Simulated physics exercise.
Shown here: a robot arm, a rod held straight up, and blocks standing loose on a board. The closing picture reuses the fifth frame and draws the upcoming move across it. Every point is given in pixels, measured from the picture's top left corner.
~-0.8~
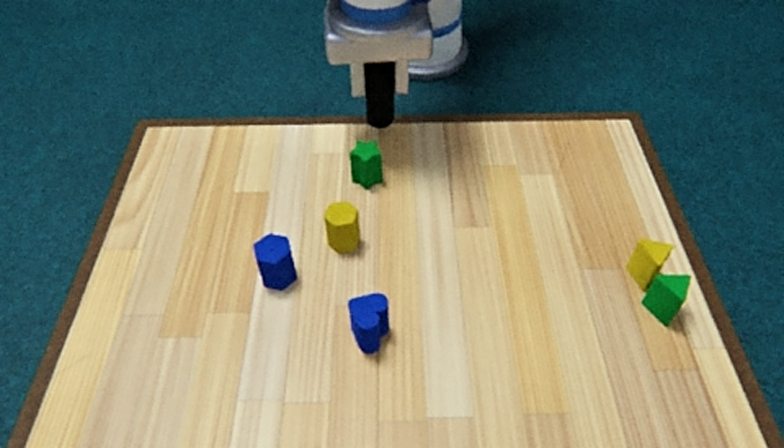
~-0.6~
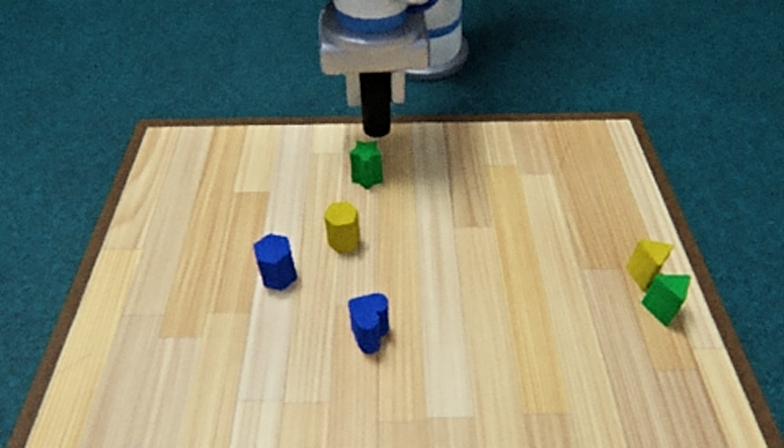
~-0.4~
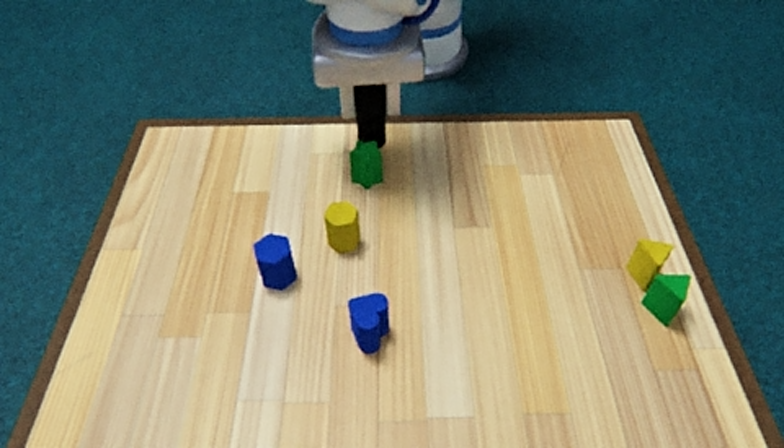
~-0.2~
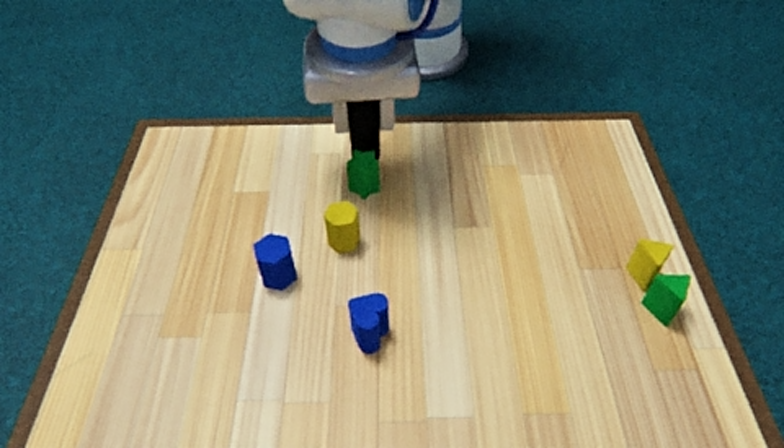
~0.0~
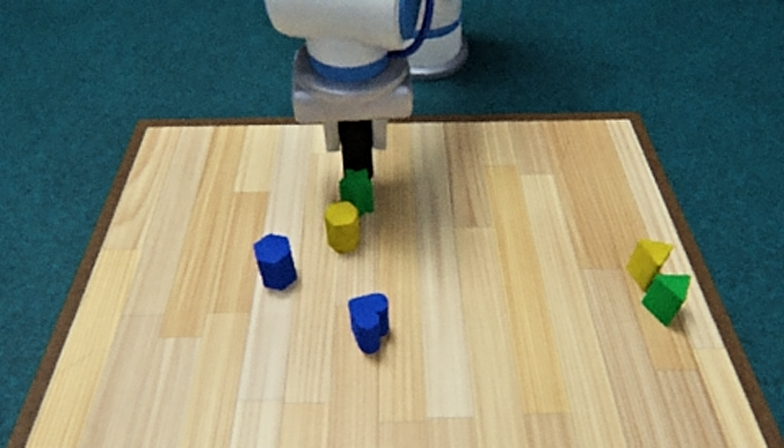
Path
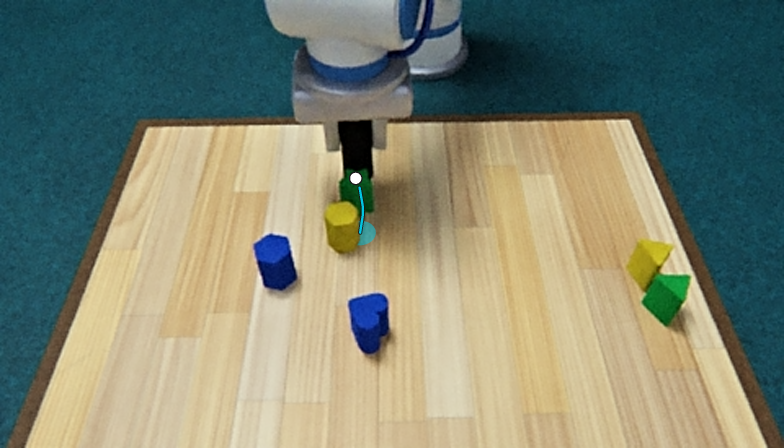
On a wooden board with loose blue, yellow and green blocks, a robot arm moves its upright dark rod forward to the green star-shaped block, then pushes it toward the viewer and slightly left, close behind the yellow hexagonal block.
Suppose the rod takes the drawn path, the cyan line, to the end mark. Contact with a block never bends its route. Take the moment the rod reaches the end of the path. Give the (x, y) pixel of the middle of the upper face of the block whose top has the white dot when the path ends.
The top centre is at (355, 227).
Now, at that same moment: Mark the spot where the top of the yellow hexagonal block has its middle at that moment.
Its top centre is at about (325, 241).
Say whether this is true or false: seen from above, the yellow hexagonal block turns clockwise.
The statement is true.
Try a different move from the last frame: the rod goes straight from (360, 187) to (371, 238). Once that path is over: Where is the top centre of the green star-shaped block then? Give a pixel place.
The green star-shaped block ends near (362, 232).
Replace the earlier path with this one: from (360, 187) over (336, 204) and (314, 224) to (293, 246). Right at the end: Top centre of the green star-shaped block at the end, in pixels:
It ends at (341, 197).
Path on the board, from (360, 187) via (362, 202) and (363, 217), ending at (360, 233); the dot is on the green star-shaped block.
What follows on the original path. Halfway along, rod at (362, 197); yellow hexagonal block at (337, 219), turned 25° clockwise; green star-shaped block at (358, 203).
At the end, rod at (359, 220); blue hexagonal block in place; yellow hexagonal block at (325, 241), turned 60° clockwise; green star-shaped block at (355, 227).
